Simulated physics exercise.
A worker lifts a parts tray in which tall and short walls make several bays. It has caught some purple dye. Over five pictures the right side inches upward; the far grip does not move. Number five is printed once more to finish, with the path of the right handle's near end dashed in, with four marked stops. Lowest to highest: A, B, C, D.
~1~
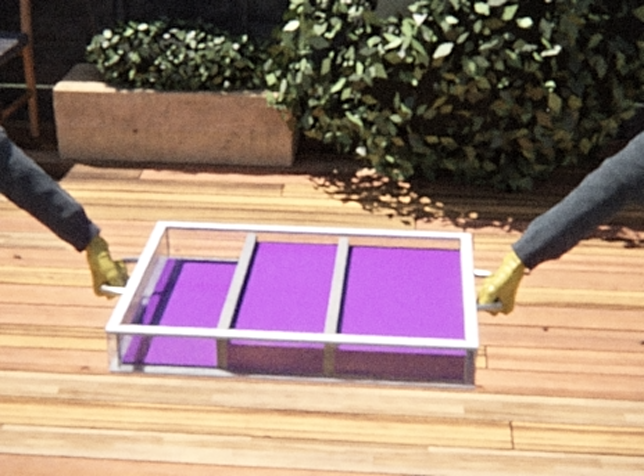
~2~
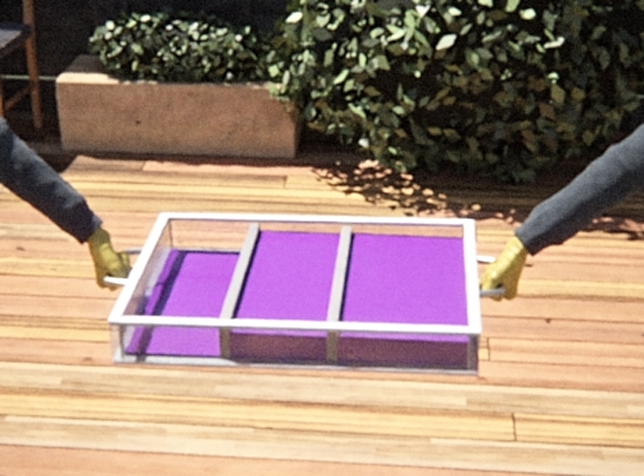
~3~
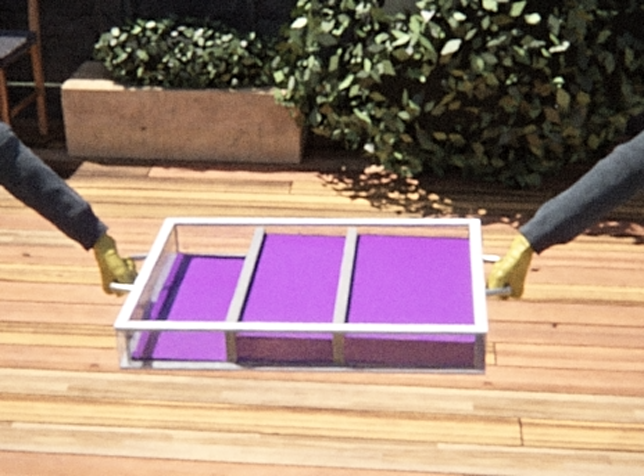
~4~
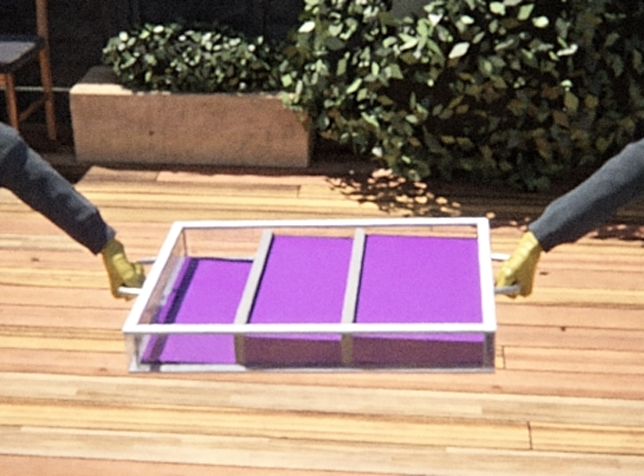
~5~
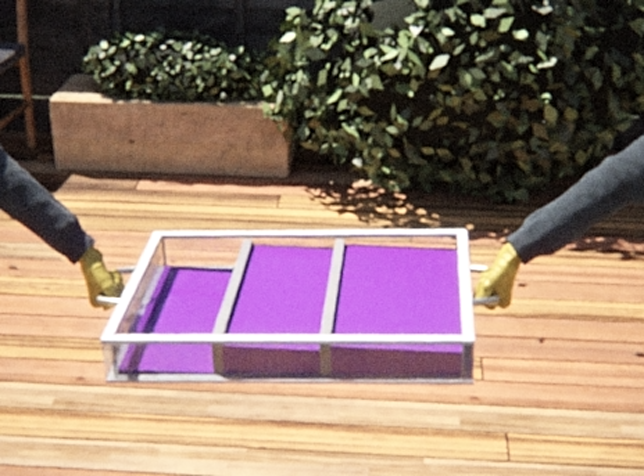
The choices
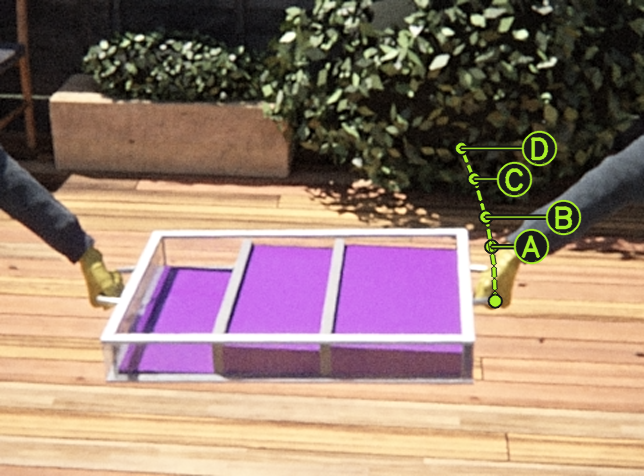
Purple dye sits in a clear divided tray as two gloved hands tilt it slightly left.
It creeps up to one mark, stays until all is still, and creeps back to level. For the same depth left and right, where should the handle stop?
Mark B.
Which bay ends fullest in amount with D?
That is the left bay.
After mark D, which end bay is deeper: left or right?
The left one.
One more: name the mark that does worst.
It is D.
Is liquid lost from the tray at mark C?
Yes.
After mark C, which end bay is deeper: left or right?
The left end bay.
On the marked copy, A at (491, 246); B at (485, 217); C at (474, 179); D at (461, 148).
Choosing A, the right end bay stands much deeper than the other; nothing spills.
Choosing B, the two end bays stand about equally deep; nothing spills.
Choosing C, the left end bay stands much deeper than the other; about 9 % goes over the rim.
Choosing D, the left end bay stands much deeper than the other; about 27 % goes over the rim.
